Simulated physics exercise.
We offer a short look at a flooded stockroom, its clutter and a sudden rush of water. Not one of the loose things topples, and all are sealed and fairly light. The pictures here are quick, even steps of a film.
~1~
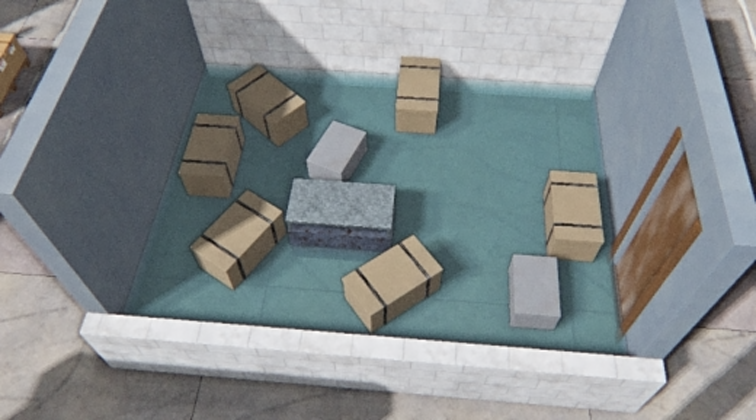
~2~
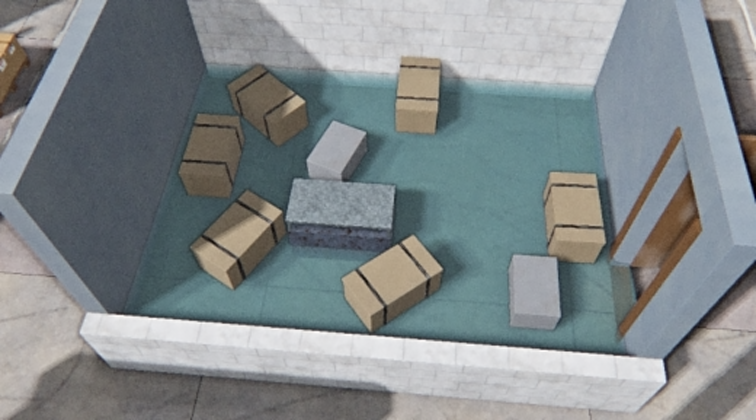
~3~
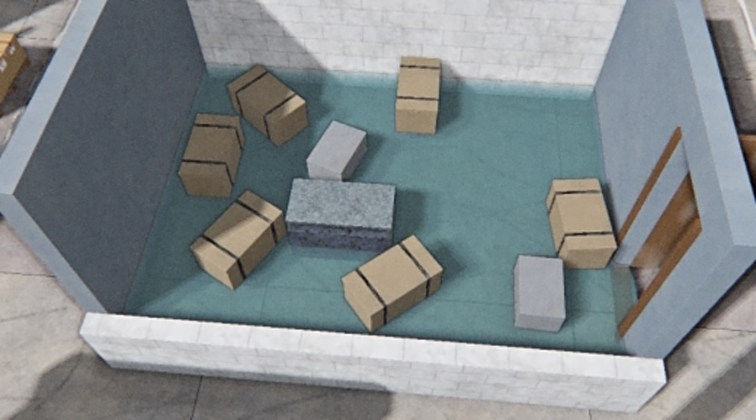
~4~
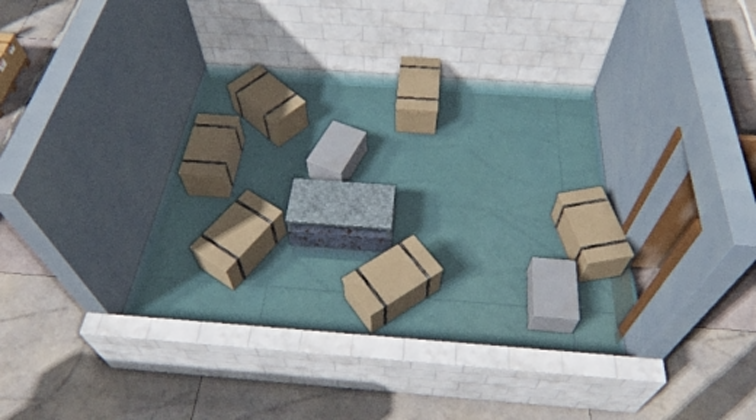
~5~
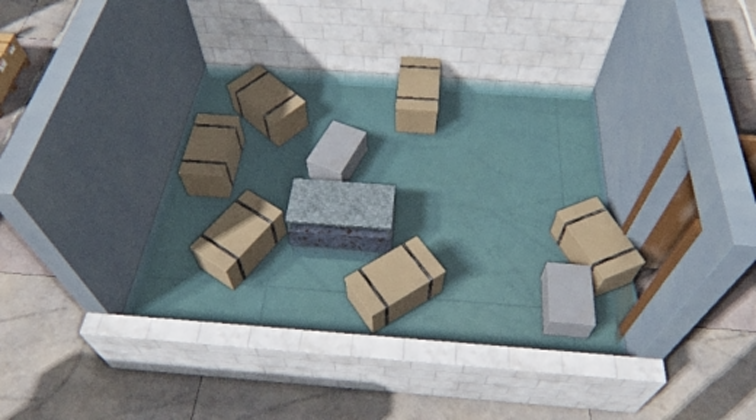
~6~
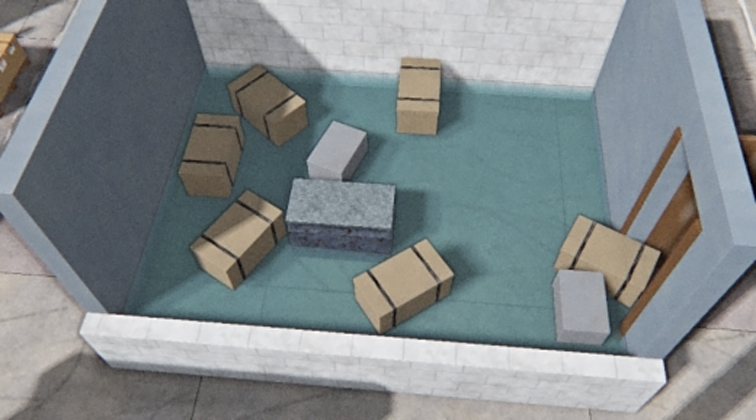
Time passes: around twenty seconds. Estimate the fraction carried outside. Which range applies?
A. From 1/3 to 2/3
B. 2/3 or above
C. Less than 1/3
Answer: C.
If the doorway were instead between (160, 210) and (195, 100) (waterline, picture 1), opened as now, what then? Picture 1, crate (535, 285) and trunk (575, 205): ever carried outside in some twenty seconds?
Taking them in turn, the first is never lost and the second never lost.
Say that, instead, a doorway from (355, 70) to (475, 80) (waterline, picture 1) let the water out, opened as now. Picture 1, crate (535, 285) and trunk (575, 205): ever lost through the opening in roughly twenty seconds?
In that order: Never escapes, escapes.
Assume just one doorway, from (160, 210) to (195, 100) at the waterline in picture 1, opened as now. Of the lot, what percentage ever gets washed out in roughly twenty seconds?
About 80 percent.
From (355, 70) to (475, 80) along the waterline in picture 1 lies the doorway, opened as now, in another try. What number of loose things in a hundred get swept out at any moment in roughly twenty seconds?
It works out to some 80 in a hundred.
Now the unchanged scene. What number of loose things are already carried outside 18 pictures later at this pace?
Tally: 2.
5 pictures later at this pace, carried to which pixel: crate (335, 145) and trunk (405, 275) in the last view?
Roughly at (365, 153) and (442, 284).
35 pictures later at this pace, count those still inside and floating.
6 in all.
A moment on, 1 of 8 are out; 7 afloat.
Next, 2 of 8 are out; 6 afloat.
Later, 2 of 8 are out; 6 afloat.
In the end, 2 of 8 are out; 6 afloat.
